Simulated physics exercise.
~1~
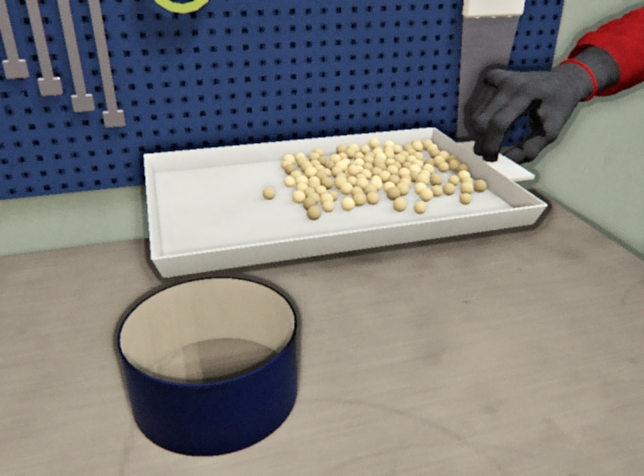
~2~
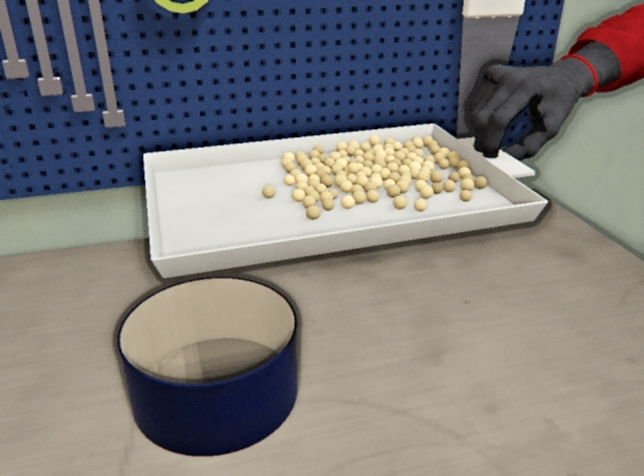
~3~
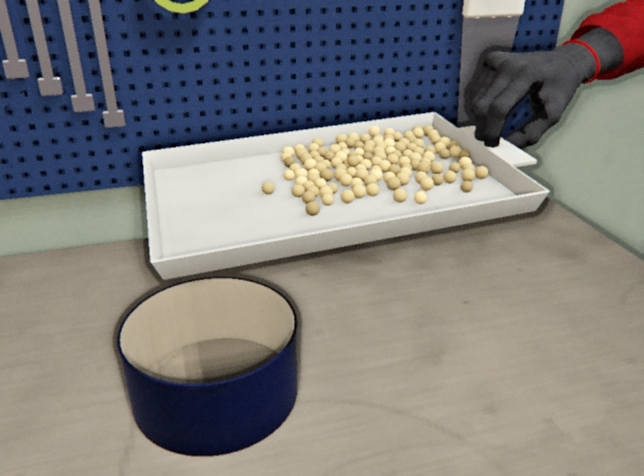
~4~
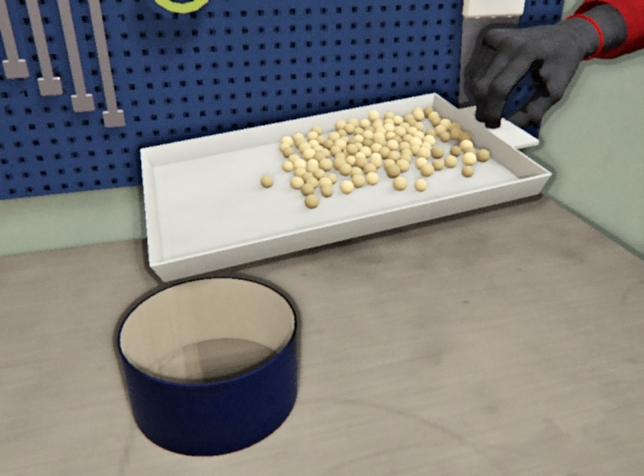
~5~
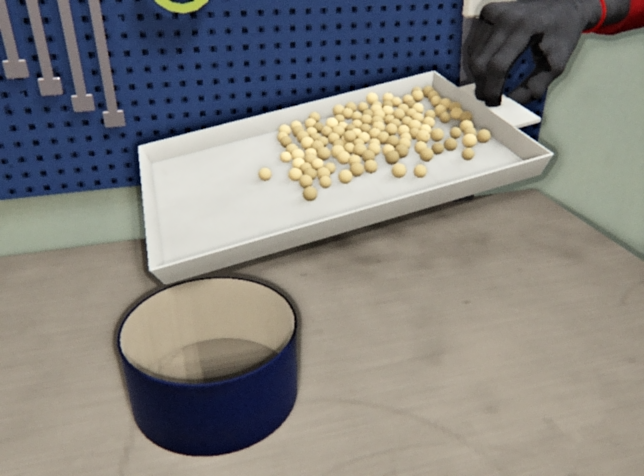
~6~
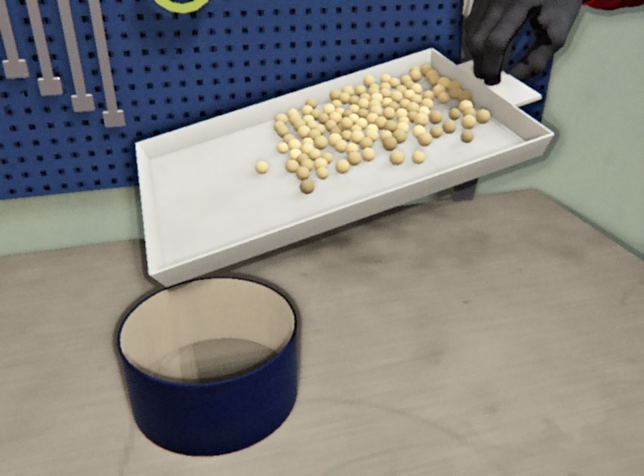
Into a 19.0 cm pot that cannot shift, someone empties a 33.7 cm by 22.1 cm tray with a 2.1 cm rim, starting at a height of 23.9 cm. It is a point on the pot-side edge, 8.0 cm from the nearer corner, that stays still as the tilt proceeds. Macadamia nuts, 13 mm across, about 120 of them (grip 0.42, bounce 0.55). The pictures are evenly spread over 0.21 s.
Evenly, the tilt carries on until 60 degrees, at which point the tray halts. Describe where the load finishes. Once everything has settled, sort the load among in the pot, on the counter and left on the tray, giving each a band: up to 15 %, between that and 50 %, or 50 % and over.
Pot: Up to 15 %; counter: 50 % and over; left on the tray: Between 15 and 50 %.
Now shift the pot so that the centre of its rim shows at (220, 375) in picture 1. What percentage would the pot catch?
I'd put it at around 10 per cent.
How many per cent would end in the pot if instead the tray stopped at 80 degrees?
Near 0 %, then.
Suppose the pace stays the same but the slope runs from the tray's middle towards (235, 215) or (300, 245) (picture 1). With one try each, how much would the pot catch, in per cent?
About 0 and 0 per cent.
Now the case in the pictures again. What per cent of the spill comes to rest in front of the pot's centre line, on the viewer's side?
Share: Some 90 %.
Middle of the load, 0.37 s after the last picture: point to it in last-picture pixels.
Around (218, 170).
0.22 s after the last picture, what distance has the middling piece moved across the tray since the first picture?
I'd say close to 4 centimetres.
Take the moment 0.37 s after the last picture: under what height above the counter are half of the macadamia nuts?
About 30 cm.
Then, 0.22 s after the last picture, tilt 38 degrees; the tray holds 100 %, the pot 0 %.
Then, 0.37 s after the last picture, tilt 53 degrees; the tray holds 100 %, the pot 0 %.
Then, 0.64 s after the last picture, tilt 60 degrees; the tray holds 35 %, the pot 0 %.
In the end, pot 0 %, counter 75 %, tray 25 %.
